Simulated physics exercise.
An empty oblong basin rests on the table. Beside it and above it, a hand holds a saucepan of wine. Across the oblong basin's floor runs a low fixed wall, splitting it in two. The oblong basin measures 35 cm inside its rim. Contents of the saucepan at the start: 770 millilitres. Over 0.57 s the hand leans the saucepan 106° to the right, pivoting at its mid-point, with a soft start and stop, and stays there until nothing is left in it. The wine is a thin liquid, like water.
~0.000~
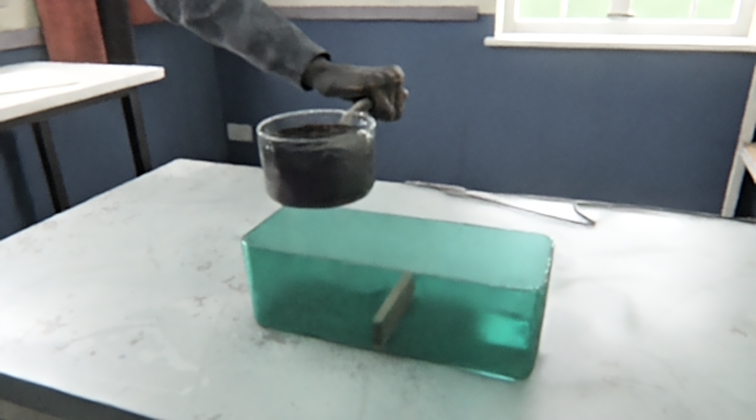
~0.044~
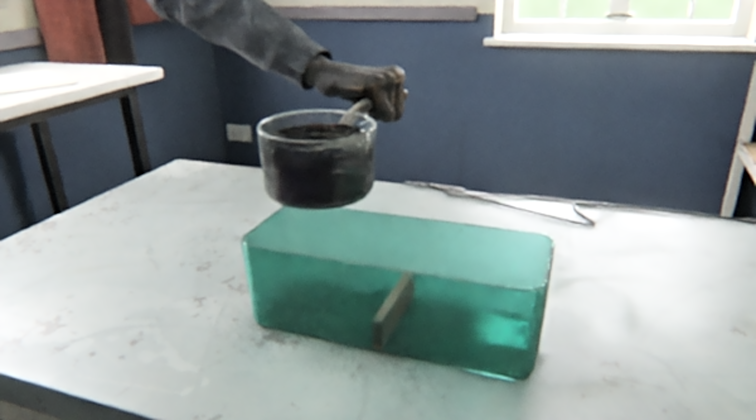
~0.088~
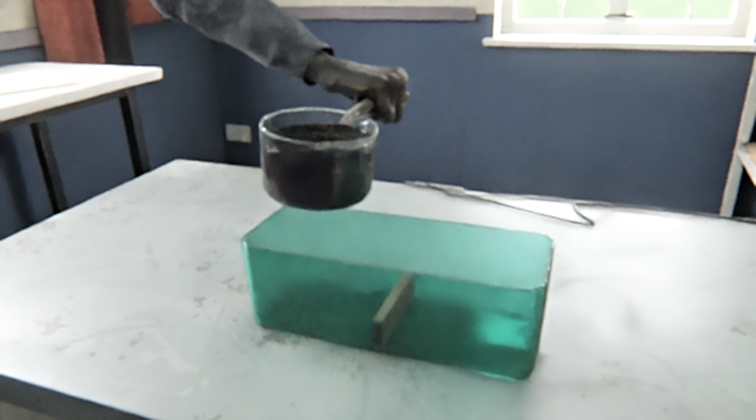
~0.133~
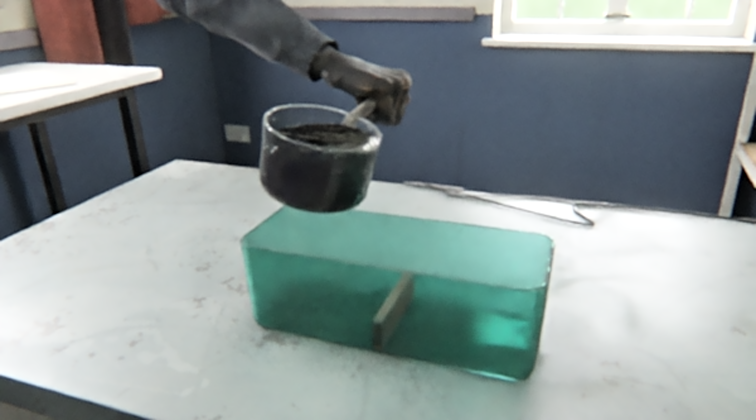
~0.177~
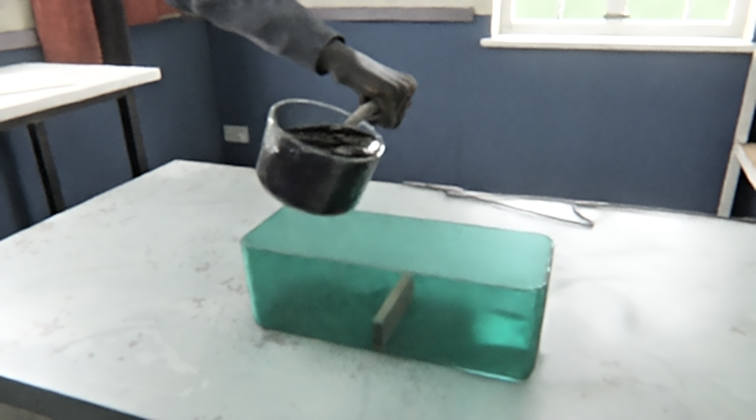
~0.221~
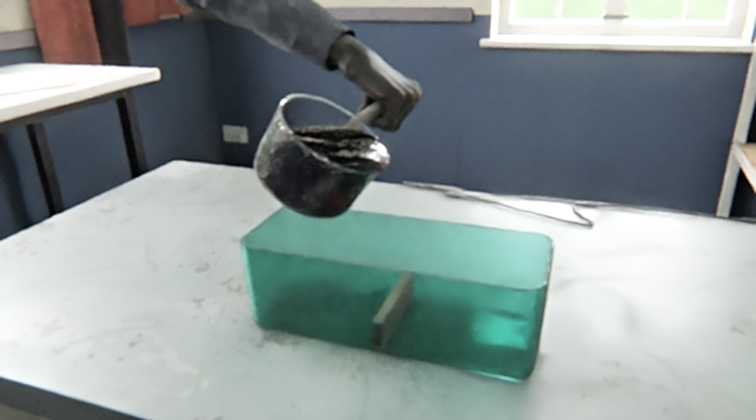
A gloved hand tilts a glass pot of dark liquid rightward above a green basin.
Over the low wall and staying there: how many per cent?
68 out of 100.
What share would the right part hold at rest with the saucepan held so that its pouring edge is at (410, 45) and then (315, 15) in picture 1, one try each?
The first try gives 80 percent and the second 35 percent.
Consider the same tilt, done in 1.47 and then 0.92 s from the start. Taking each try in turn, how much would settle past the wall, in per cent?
75 and 70 %.
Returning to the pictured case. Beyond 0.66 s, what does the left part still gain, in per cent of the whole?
It comes to about 10 per cent.
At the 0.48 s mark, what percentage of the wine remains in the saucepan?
32 %.
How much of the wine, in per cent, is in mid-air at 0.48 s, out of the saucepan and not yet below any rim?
26 per cent.
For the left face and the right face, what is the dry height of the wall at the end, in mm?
I'd say some 26 mm on the left and some 12 mm on the right.
Then, 0.48 s in, the tilt is 99° and 31 per cent is still to pour, 4 is left of the wall and 39 right of it.
Then, 0.66 s in, the tilt is 106° and 6 per cent is still to pour, 22 is left of the wall and 68 right of it.
Then, 0.86 s in, the tilt is 106° and 1 per cent is still to pour, 30 is left of the wall and 69 right of it.
Then, 1.07 s in, the tilt is 106° and 0 per cent is still to pour, 31 is left of the wall and 69 right of it.
Finally, 31 per cent lies left of the wall, 68 right of it and 1 outside.
